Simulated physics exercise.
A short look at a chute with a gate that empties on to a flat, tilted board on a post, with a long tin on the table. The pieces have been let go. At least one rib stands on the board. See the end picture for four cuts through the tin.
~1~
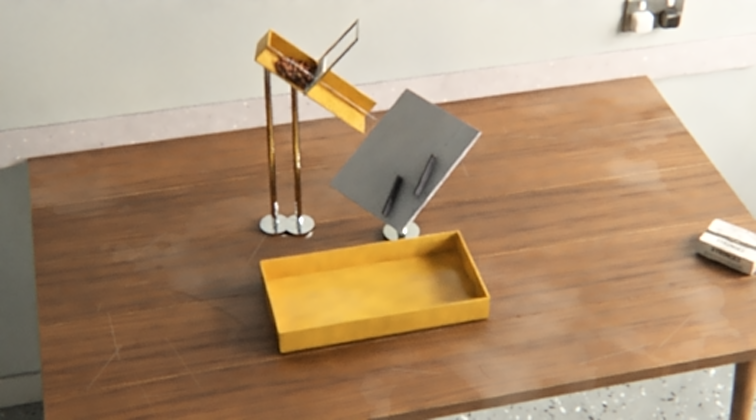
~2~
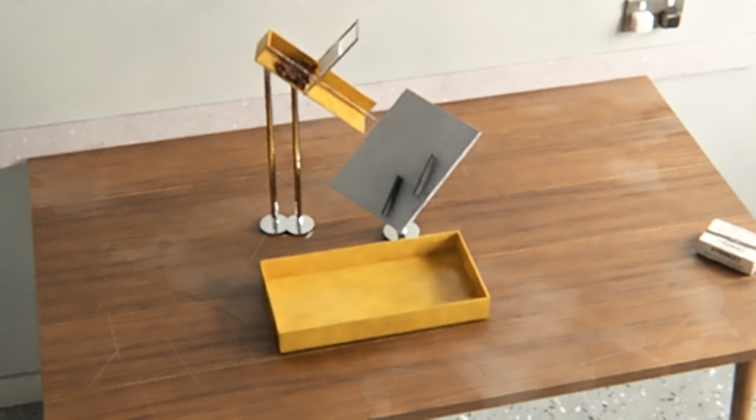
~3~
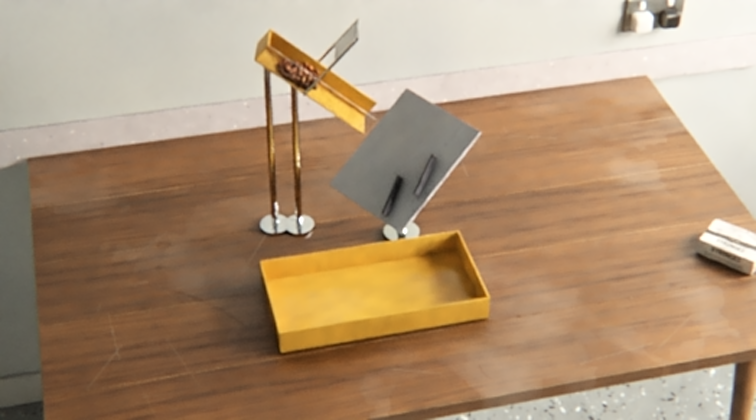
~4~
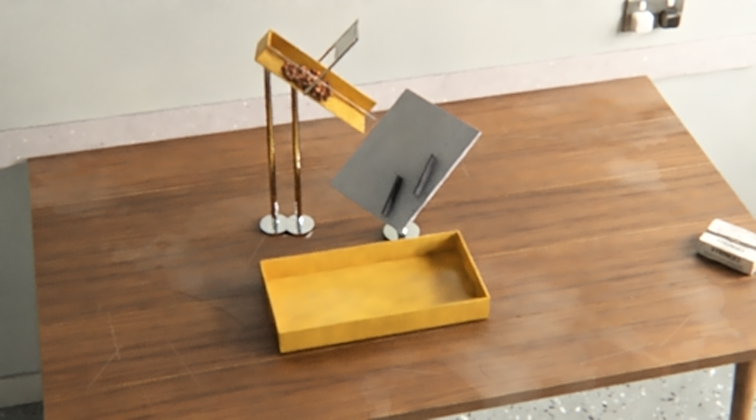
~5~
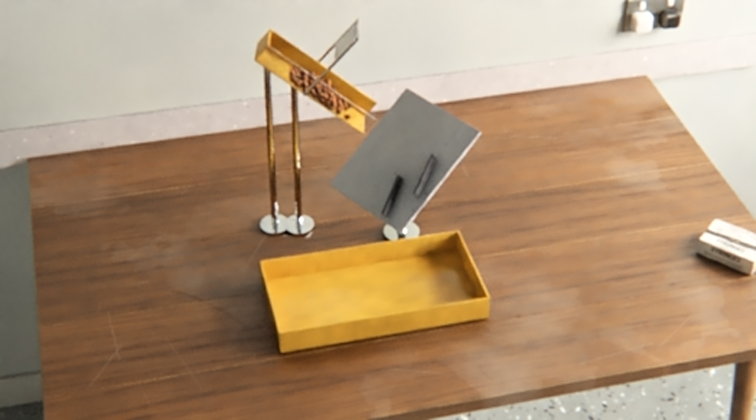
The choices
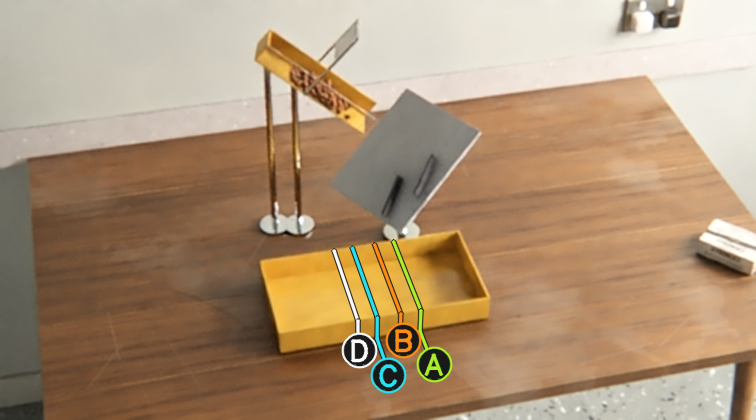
Small reddish-brown cereal balls, bunched behind a wire-framed gate in a raised yellow chute, slide down its slope to the right as the gate lifts, spreading into a longer cluster. Below, a grey tilted board with two dark ribs stands on a post behind an empty yellow tin. The fixed view looks down on a brown wooden table by a pale wall, a whitish block at right.
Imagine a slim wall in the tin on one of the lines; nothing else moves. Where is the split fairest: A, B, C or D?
Take C.
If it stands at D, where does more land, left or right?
Right.
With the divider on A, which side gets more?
Left.
On the marked copy, line A crosses the front rim at (420, 309); line B crosses the front rim at (400, 313); line C crosses the front rim at (377, 316); line D crosses the front rim at (357, 320).
Choosing A, of what is caught, almost all on the left of the divider, just a few on the right.
Choosing B, of what is caught, almost all on the left of the divider, about a tenth on the right.
Choosing C, of what is caught, roughly half on the left of the divider, roughly half on the right.
Choosing D, of what is caught, about a tenth on the left of the divider, almost all on the right.
